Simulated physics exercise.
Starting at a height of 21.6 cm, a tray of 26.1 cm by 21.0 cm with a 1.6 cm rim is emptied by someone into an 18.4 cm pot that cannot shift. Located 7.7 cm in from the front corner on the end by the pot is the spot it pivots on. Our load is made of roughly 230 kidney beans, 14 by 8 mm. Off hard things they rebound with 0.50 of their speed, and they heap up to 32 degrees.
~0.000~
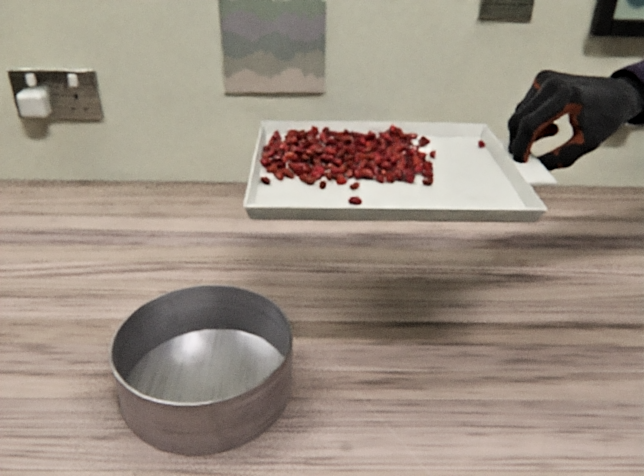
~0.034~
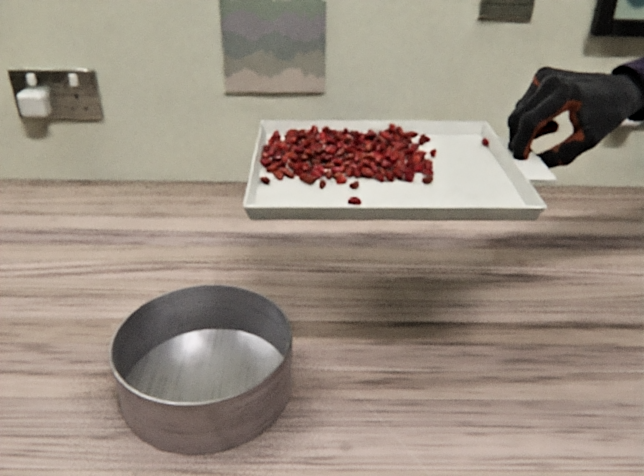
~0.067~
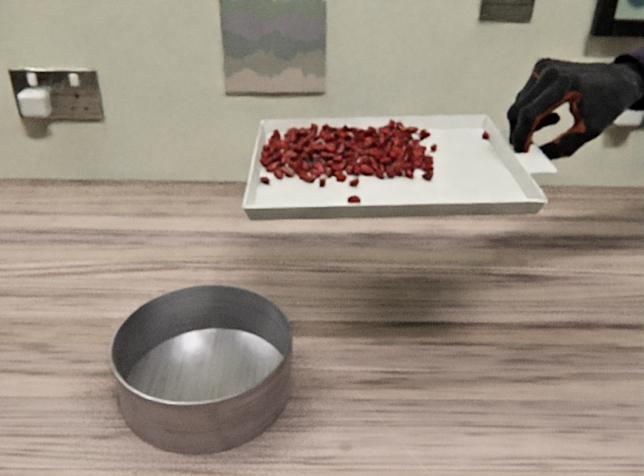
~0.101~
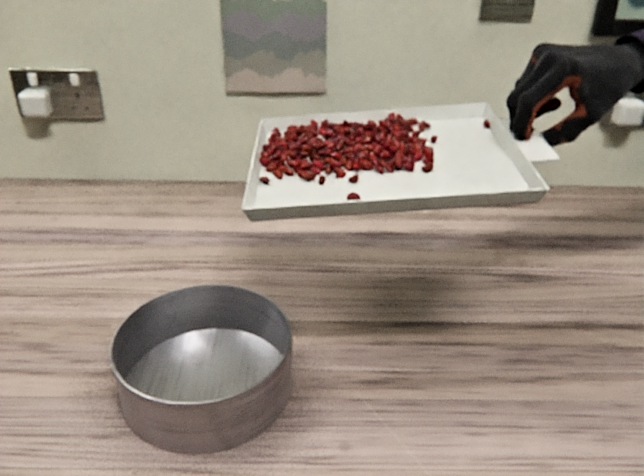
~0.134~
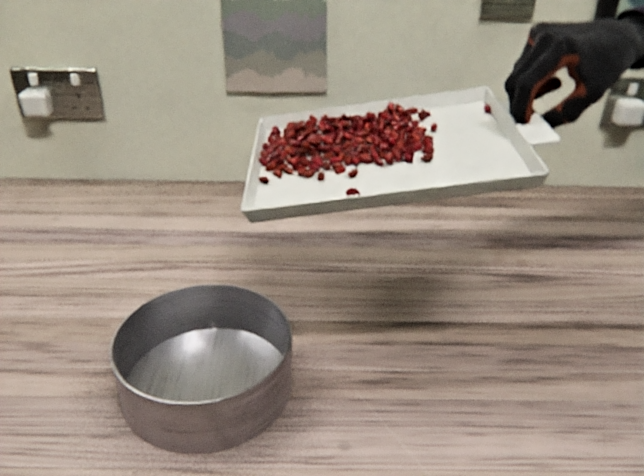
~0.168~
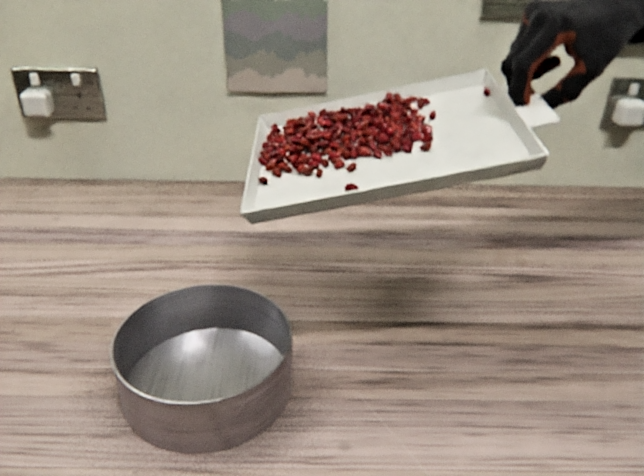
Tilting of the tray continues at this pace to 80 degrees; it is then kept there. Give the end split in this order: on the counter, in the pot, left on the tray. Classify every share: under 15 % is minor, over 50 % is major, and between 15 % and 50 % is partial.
Counter: Partial, pot: Major, tray: Minor.
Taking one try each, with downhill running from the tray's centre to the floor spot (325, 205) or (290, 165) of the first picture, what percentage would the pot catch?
First try: Around 90 percent; second try: Around 20 percent.
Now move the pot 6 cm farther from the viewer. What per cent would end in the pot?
Near 80 per cent in that case.
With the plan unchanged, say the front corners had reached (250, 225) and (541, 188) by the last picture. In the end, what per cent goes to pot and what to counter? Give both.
The pot gets 80 and the counter 20.
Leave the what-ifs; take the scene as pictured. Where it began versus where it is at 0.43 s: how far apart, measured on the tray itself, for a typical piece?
By then it sits near 3 cm from where it began.
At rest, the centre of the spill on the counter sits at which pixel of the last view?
You'll find it at about pixel (161, 302).
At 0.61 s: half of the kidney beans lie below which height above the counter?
Median height: Approx. 24 cm.
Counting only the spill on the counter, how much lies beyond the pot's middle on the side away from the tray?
About 90 %.
After 0.43 s, tilt 47 degrees; the tray holds 100 %, the pot 0 %.
After 0.61 s, tilt 69 degrees; the tray holds 85 %, the pot 0 %.
Then, at 0.90 s, tilt 80 degrees; the tray holds 10 %, the pot 50 %.
In the end, at 2.3 s, counter 35 %, pot 65 %, tray 5 %.
